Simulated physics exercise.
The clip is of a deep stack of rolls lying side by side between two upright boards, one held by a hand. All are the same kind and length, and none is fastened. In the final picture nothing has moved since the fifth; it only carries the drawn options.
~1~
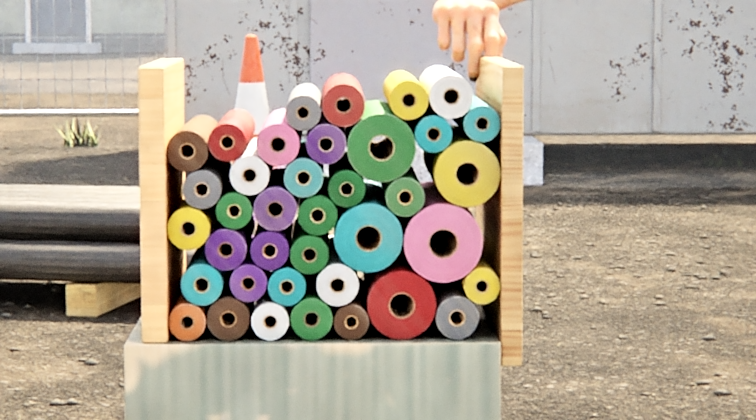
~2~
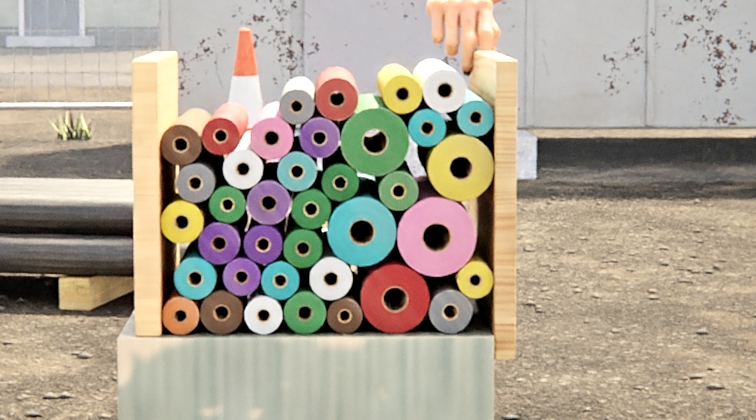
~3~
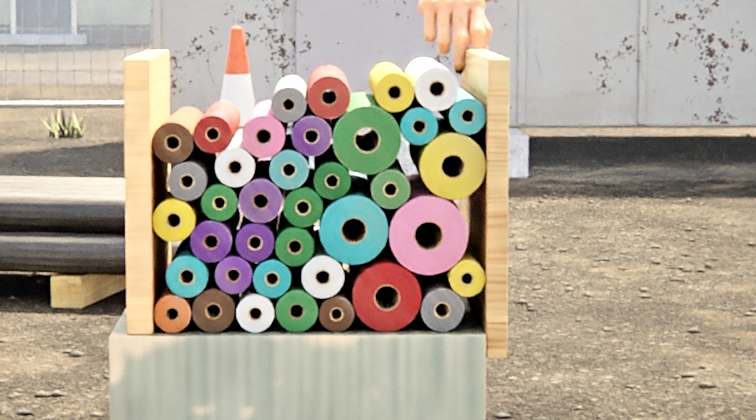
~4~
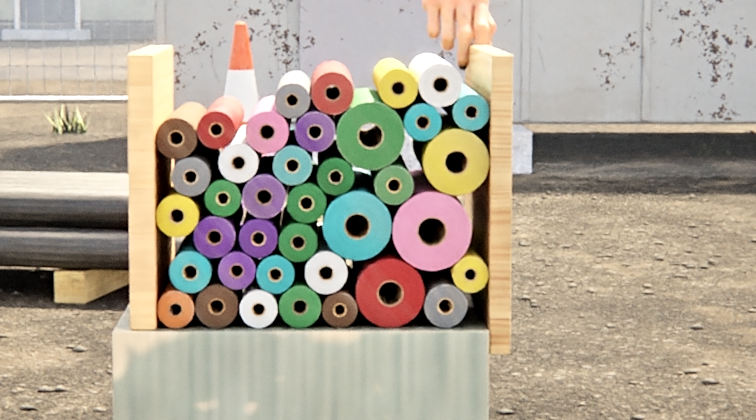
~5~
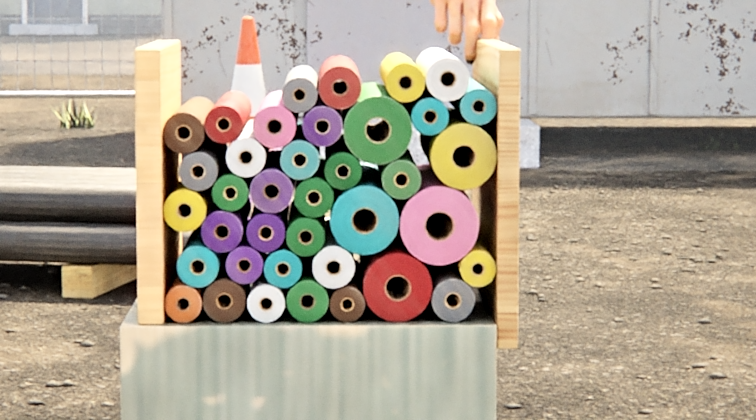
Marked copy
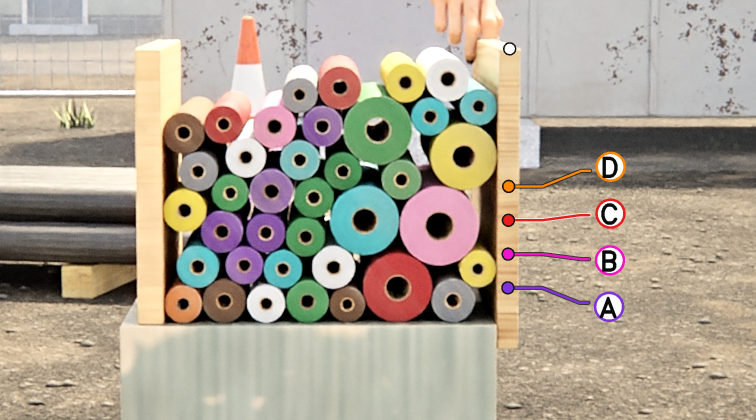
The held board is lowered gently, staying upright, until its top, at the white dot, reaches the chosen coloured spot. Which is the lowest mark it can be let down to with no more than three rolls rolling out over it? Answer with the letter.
Stop at D.
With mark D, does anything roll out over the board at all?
Yes, at D.
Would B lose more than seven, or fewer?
Fewer than seven.
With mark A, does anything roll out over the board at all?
At A: Yes.
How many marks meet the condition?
One of them.
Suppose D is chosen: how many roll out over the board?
It comes to two.
On the marked copy, A at (508, 288); B at (508, 254); C at (508, 220); D at (509, 186); the white dot at (510, 49).
Taking D. A third of the way, top of the board (498, 112).
Two thirds of the way, top of the board (498, 184).
When it is over, top of the board (498, 186), two out over the board.
As for the rest, A more than three out over the board; B more than three out over the board; C four out over the board.
